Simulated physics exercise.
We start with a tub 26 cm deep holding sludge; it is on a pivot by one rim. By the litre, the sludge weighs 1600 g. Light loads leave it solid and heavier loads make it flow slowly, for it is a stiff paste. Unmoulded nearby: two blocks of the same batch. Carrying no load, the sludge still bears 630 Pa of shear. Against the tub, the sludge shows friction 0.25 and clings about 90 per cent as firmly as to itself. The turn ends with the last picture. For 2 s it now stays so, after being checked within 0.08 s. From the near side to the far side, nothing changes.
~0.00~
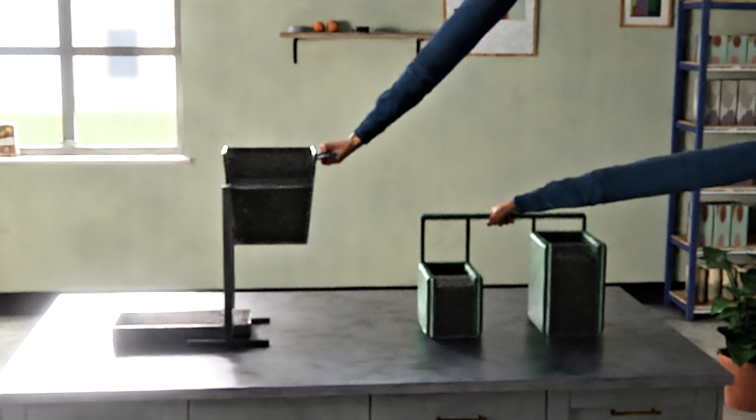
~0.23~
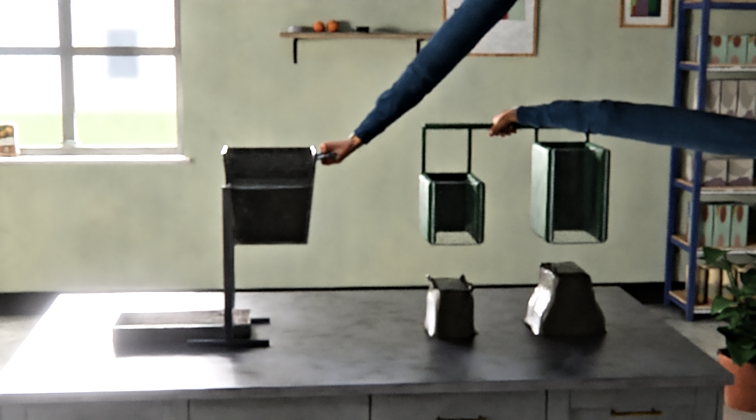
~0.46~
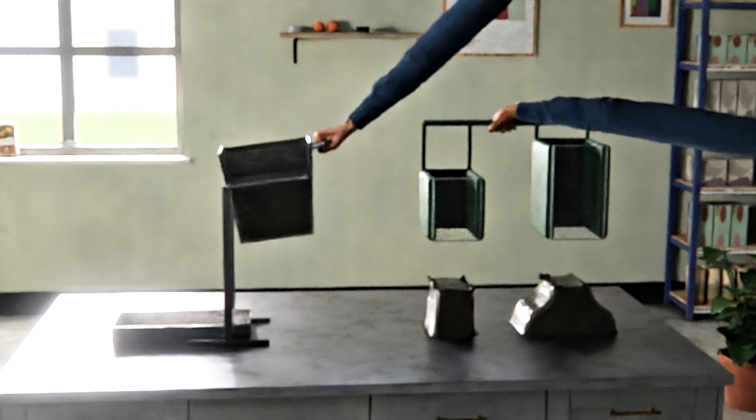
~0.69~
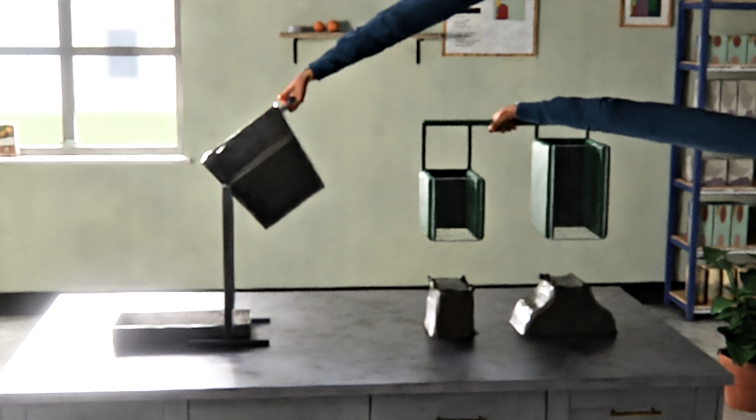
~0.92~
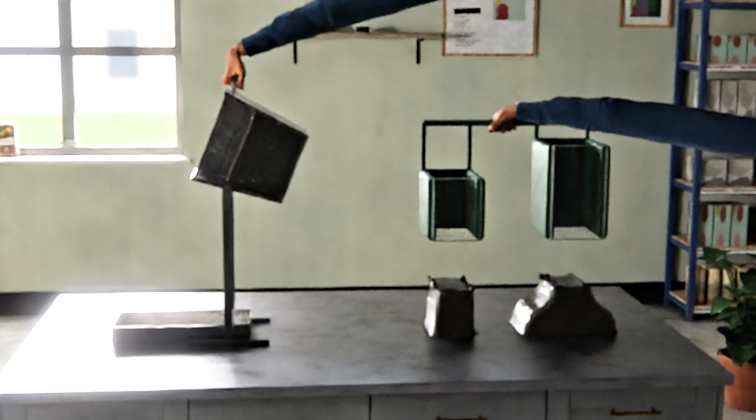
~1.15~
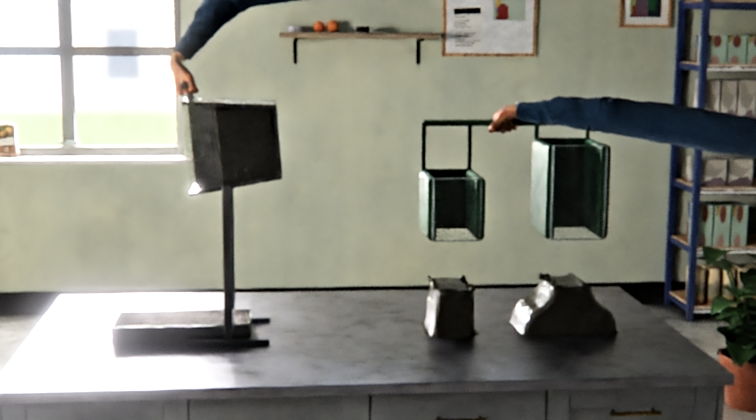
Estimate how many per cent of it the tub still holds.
The tub still holds some 59 per cent.
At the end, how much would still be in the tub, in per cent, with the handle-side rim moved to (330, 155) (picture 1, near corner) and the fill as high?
That would leave about 45 % in the tub.
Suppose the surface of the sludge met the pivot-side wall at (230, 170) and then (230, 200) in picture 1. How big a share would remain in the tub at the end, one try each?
First try around 40 %, second try around 100 %.
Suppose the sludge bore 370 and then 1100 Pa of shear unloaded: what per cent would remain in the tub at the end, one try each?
40 in a hundred, followed by 100 in a hundred.
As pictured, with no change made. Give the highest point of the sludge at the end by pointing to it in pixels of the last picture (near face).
Peak location: Approx. (258, 151).
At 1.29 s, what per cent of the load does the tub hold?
I'd put it close to 100 %.
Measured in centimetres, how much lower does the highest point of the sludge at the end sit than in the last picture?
12 cm.
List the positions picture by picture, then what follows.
Handle-side rim at (314, 154), tilt 0 degrees; crest of the sludge at (309, 187); block heights 15 cm, 24 cm (left to right), in the first frame.
Handle-side rim at (314, 154), tilt 0 degrees; crest of the sludge at (309, 187); block heights 15 cm, 19 cm (left to right), in the second frame.
Handle-side rim at (309, 144), tilt 7 degrees; crest of the sludge at (304, 178); block heights 15 cm, 15 cm (left to right), in the third frame.
Handle-side rim at (275, 109), tilt 36 degrees; crest of the sludge at (290, 141); block heights 15 cm, 15 cm (left to right), in the fourth frame.
Handle-side rim at (225, 95), tilt 68 degrees; crest of the sludge at (258, 114); block heights 15 cm, 15 cm (left to right), in the fifth frame.
Handle-side rim at (182, 105), tilt 94 degrees; crest of the sludge at (265, 109); block heights 15 cm, 15 cm (left to right), in the sixth frame.
After 1.29 s, the tub is at 94 degrees and holds 100 %.
After 1.46 s, the tub is at 94 degrees and holds 86 %.
After 1.63 s, the tub is at 94 degrees and holds 64 %.
After 1.80 s, the tub is at 94 degrees and holds 59 %.
After 3.15 s, the tub is at 94 degrees and holds 59 %.
